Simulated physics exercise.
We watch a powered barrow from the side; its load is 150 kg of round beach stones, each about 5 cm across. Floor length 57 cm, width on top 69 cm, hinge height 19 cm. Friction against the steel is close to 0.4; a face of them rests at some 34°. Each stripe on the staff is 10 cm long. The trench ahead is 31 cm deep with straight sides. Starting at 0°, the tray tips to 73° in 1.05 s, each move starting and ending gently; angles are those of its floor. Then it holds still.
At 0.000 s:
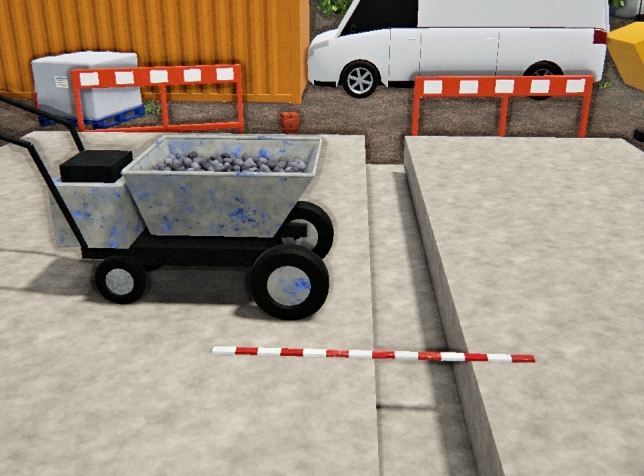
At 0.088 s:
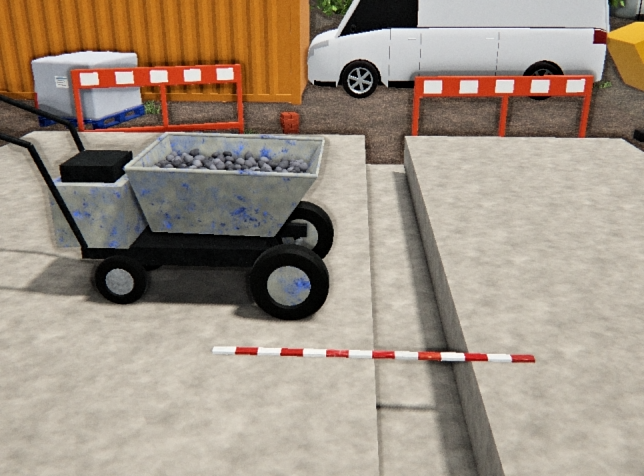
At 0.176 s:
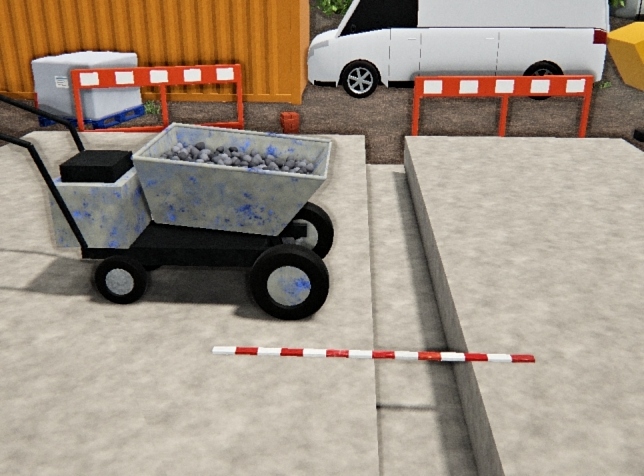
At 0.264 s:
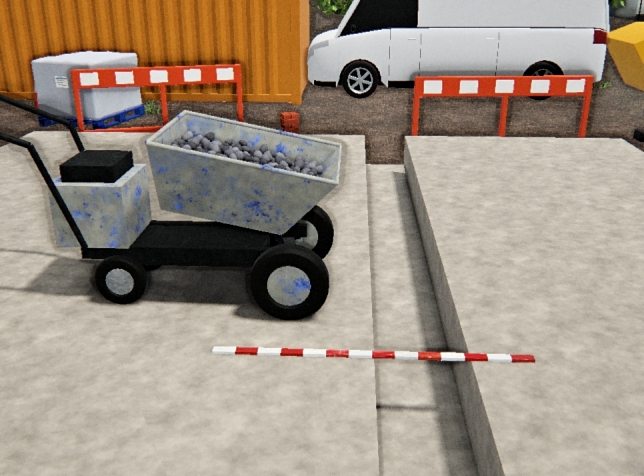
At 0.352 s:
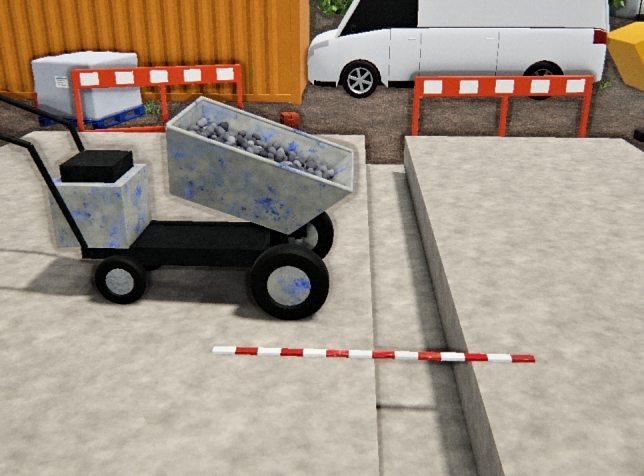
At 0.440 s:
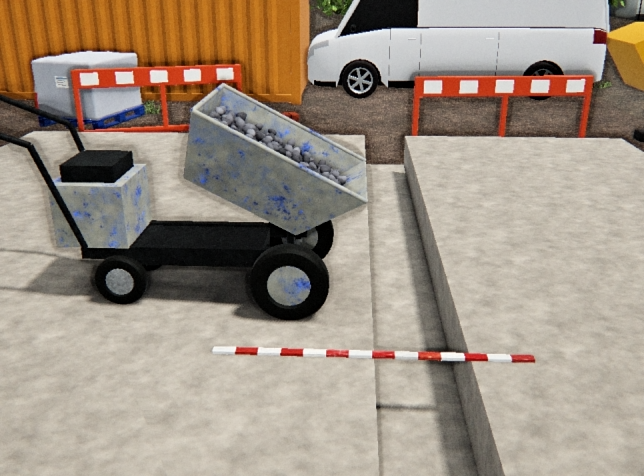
A grey, blue-flecked tray full of rounded grey stones sits on a black-wheeled barrow at the left of a pale concrete yard, seen from the side and slightly above. A red-and-white staff lies across a narrow trench to its right, with barriers, an orange container and a white van behind. The tray starts level, then tilts steadily down to the right, its stones riding with it, while barrow and camera stay still.
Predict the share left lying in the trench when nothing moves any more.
About 61 per cent.
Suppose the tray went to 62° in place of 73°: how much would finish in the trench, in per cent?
Then about 50 per cent.
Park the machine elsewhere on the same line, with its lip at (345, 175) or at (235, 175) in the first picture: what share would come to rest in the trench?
First some 30, then 90 per cent.
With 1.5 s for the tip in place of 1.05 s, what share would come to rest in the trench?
It would be near 70 per cent.
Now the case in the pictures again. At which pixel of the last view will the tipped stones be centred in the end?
Their middle is at about (437, 324).
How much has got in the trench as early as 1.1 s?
Some 25 per cent.
After 0.8 s the floor is at 62°; 100 % in the tray; the foremost stones are at (399, 232).
After 1.1 s the floor is at 73°; 58 % in the tray, 24 % in the trench, 18 % past the trench; the foremost stones are at (510, 304).
After 1.5 s the floor is at 73°; 23 % in the tray, 37 % in the trench, 39 % past the trench; the foremost stones are at (628, 302).
After 3.5 s the floor is at 73°; 0 % in the tray, 61 % in the trench, 39 % past the trench; the foremost stones are past the picture's edge.
